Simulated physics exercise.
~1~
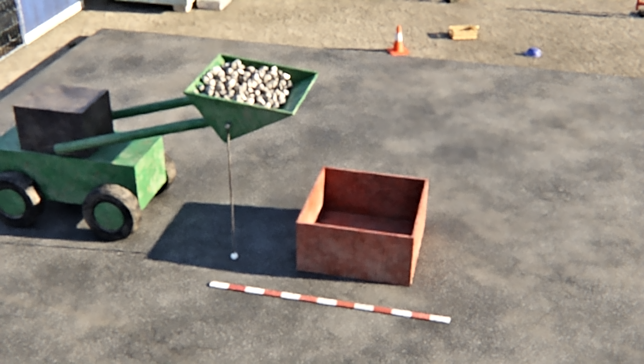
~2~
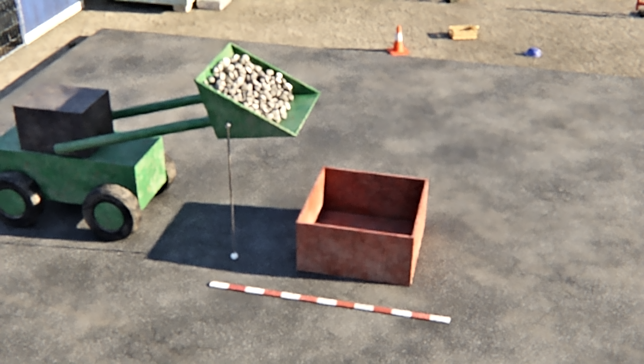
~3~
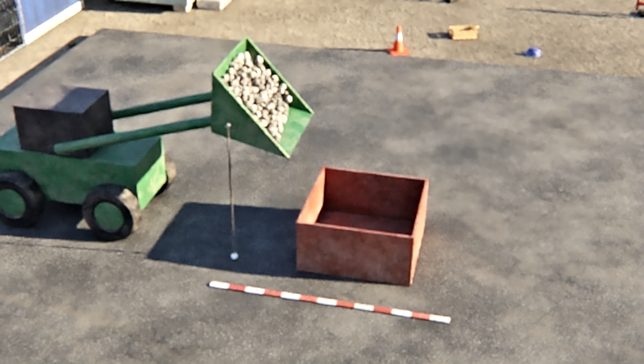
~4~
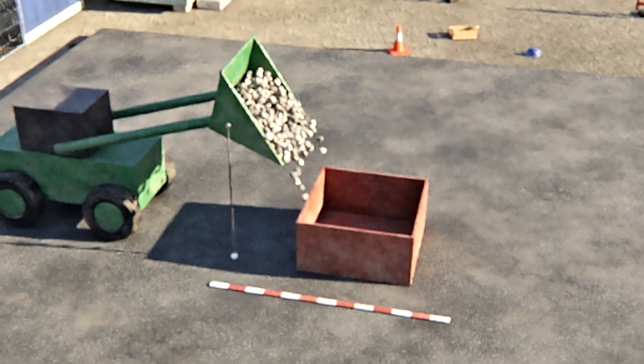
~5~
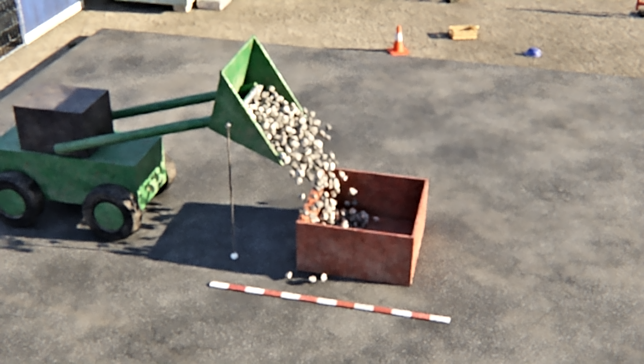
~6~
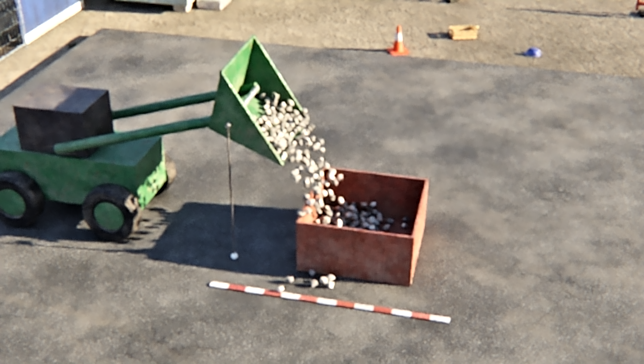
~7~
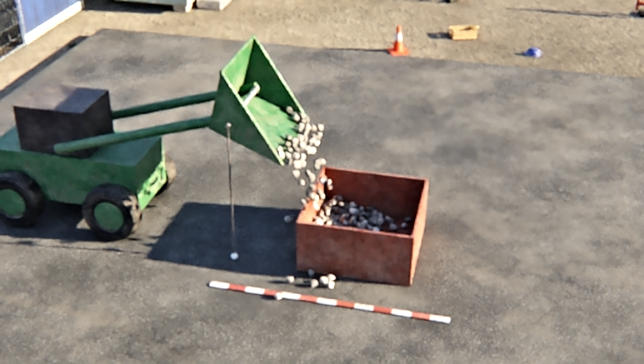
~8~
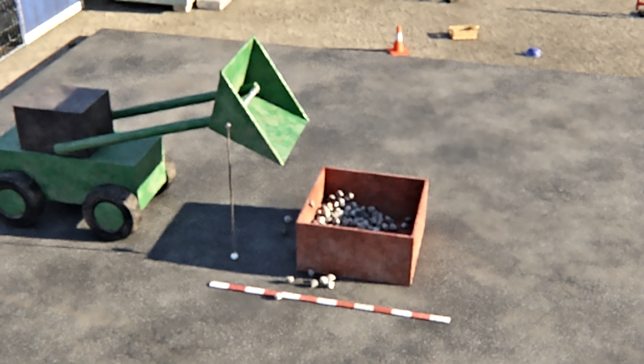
On a paved yard, a green loader tips its stones into a reddish bin, spilling a few.
